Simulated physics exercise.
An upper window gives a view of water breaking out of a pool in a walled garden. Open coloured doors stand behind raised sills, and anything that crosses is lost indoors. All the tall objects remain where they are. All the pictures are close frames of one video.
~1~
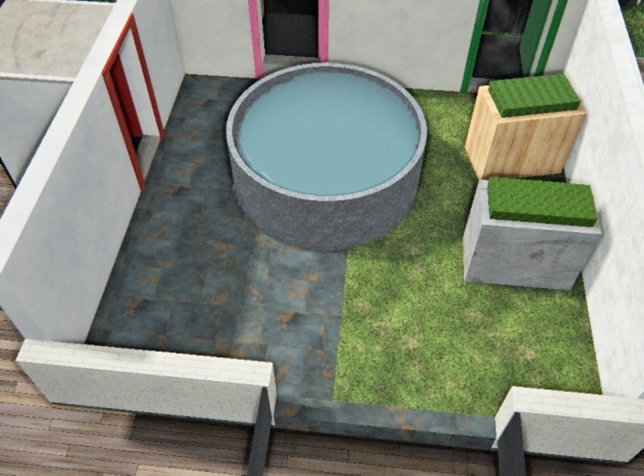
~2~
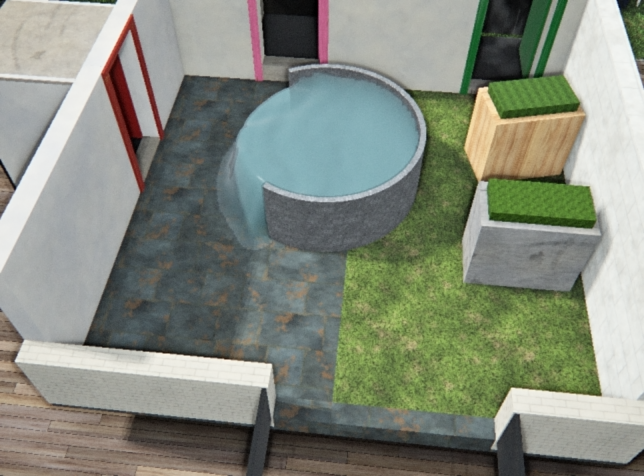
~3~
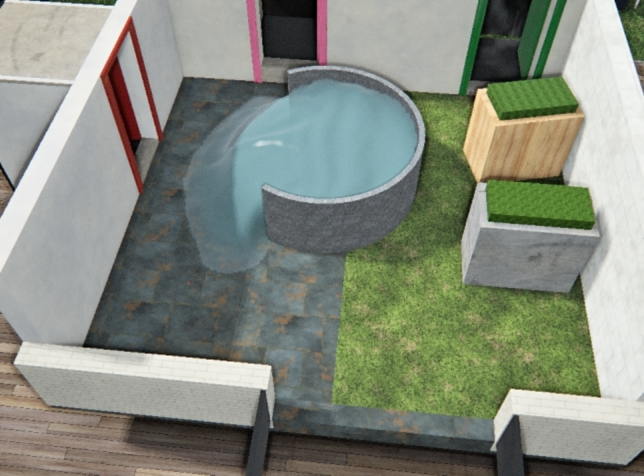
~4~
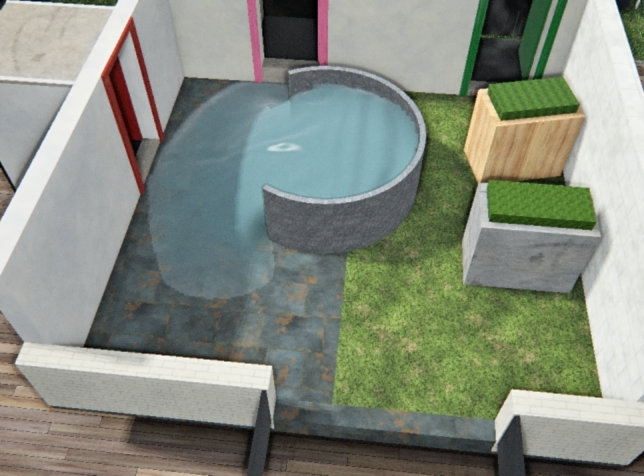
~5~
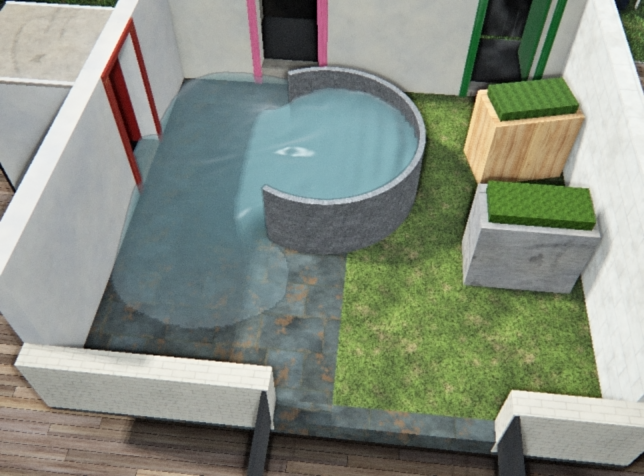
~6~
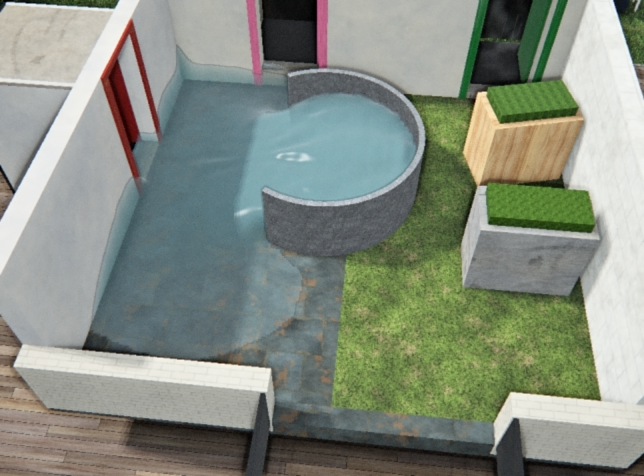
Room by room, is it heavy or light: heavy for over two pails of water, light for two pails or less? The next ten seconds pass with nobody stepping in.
In order: Red door: Over two buckets; pink door: Two buckets at most; green door: Over two buckets.
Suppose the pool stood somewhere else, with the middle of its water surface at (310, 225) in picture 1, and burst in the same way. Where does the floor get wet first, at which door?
That would be the red door, I think.
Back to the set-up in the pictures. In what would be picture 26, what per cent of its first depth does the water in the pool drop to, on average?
14 % or so.
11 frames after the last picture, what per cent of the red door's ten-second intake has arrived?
It would be roughly 60 percent of the ten-second total.
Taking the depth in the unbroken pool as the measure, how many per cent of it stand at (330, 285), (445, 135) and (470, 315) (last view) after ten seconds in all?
I'd put them at close to 8 per cent, then 12 per cent, then 12 per cent.
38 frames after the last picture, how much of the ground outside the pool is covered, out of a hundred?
Roughly 100 per cent.
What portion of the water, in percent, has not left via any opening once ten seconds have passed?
Estimate: Close to 64 %.
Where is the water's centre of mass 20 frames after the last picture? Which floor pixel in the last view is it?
It is near (268, 208).
A moment on, water covers 35 % of the floor; the red door far over two buckets in, the pink door wet at the sill, nothing in, the green door not reached.
Next, water covers 50 % of the floor; the red door far over two buckets in, the pink door wet at the sill, nothing in, the green door not reached.
Then, water covers 80 % of the floor; the red door far over two buckets in, the pink door wet at the sill, nothing in, the green door wet at the sill, nothing in.
Later, water covers 100 % of the floor; the red door far over two buckets in, the pink door wet at the sill, nothing in, the green door over two buckets in.
In the end, water covers 95 % of the floor; the red door far over two buckets in, the pink door wet at the sill, nothing in, the green door over two buckets in.
